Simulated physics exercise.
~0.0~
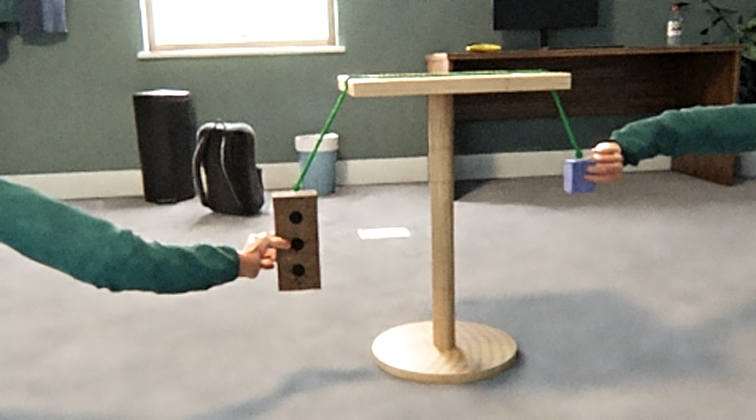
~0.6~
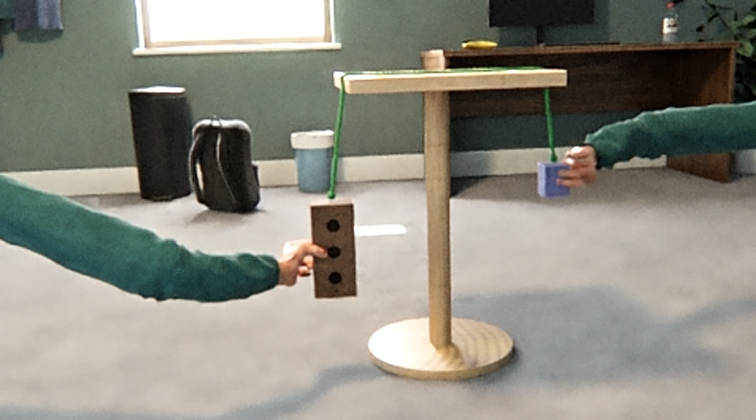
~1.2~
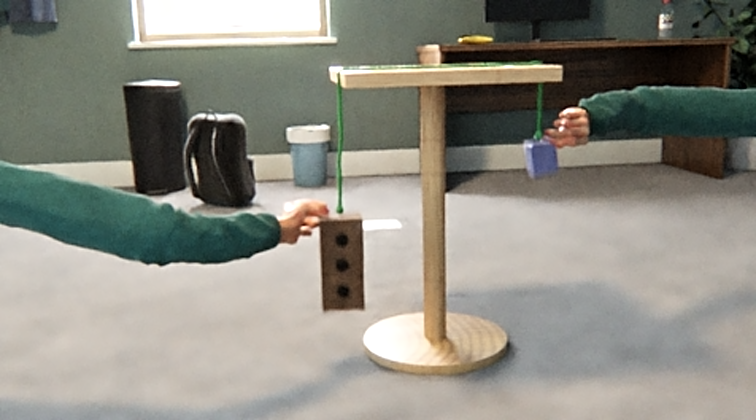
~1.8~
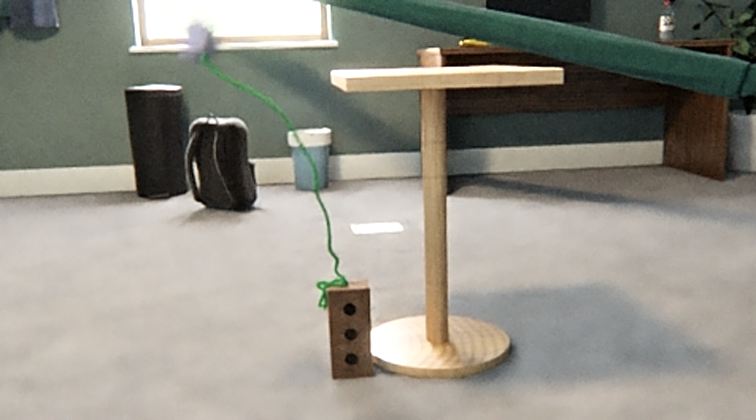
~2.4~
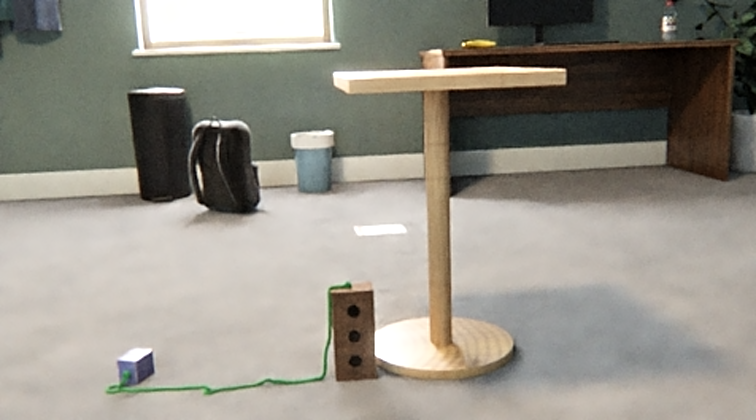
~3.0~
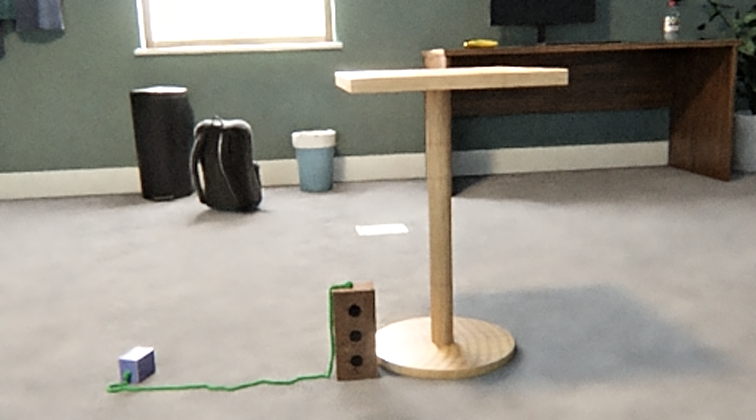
A brown block with three dark spots dropped to the floor on the left once two hands let go, and its green cord yanked the small blue block over the wooden side table, leaving both on the floor left of its post.
